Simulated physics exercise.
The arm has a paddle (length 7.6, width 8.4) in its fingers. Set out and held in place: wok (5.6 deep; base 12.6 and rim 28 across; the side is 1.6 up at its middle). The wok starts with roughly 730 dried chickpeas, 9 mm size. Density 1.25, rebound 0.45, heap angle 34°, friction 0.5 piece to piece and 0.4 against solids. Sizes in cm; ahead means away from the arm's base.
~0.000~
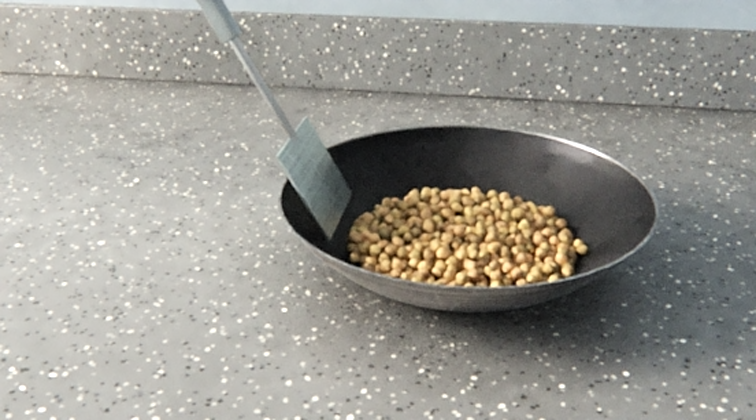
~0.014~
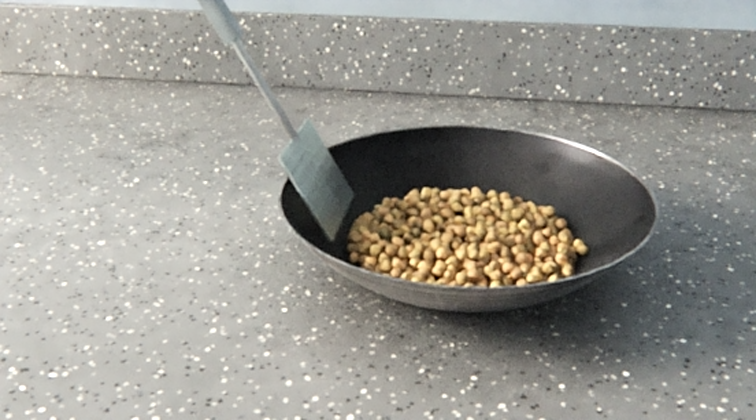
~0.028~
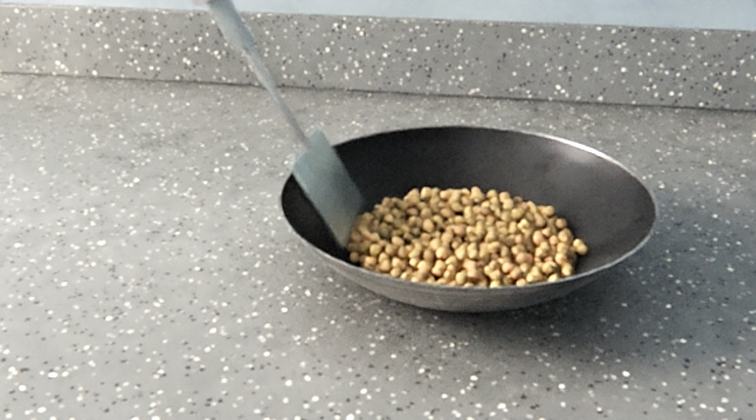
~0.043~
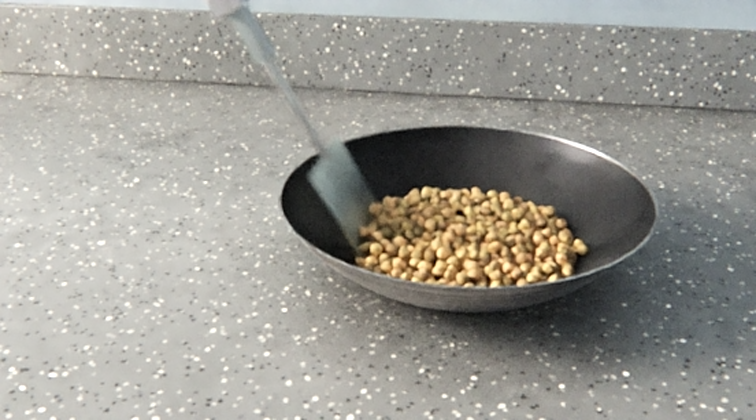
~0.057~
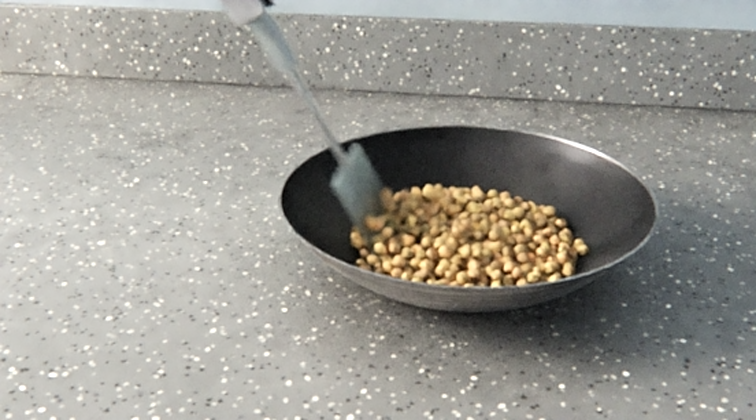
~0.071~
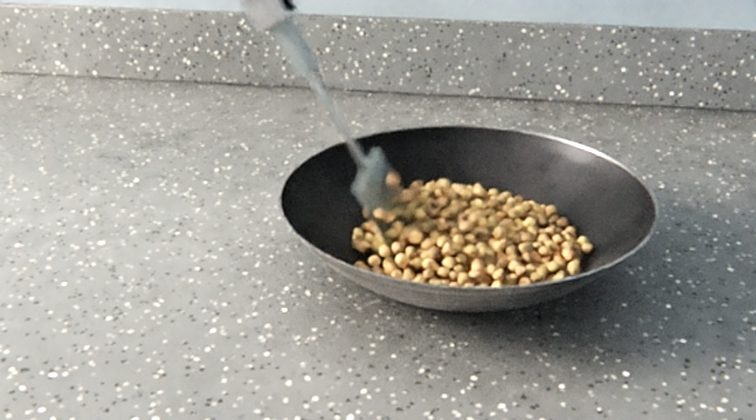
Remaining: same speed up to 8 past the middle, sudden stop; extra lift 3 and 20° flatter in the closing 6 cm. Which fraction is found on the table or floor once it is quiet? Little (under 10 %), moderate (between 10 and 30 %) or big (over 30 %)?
A moderate share, between 10 and 30 %, ends on the table or floor.
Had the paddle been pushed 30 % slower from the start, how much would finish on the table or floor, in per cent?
Then about 10 per cent.
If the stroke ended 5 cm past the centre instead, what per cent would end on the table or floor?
It would be near 5 per cent.
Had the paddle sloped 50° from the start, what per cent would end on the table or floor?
In that case some 20 per cent.
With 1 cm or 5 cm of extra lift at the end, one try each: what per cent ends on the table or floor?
Some 15 and 20 per cent.
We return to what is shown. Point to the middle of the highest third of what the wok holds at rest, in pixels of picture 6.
Near (566, 233).
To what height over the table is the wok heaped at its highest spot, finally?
About 5.0 cm.
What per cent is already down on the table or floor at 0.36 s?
Some 15 per cent.
By 0.11 s, sloping 61°, highest piece 10 above the table; 733 in the wok.
By 0.14 s, sloping 55°, highest piece 13 above the table; 732 in the wok, 1 on the blade or in flight.
By 0.36 s, sloping 41°, highest piece 9 above the table; 576 in the wok, 119 on the table or floor, 38 on the blade or in flight.
By 1.41 s, sloping 41°, highest piece 5 above the table; 575 in the wok, 158 on the table or floor.
Final count, 575 in the wok, 158 on the table or floor. That is 22 % on the table or floor.
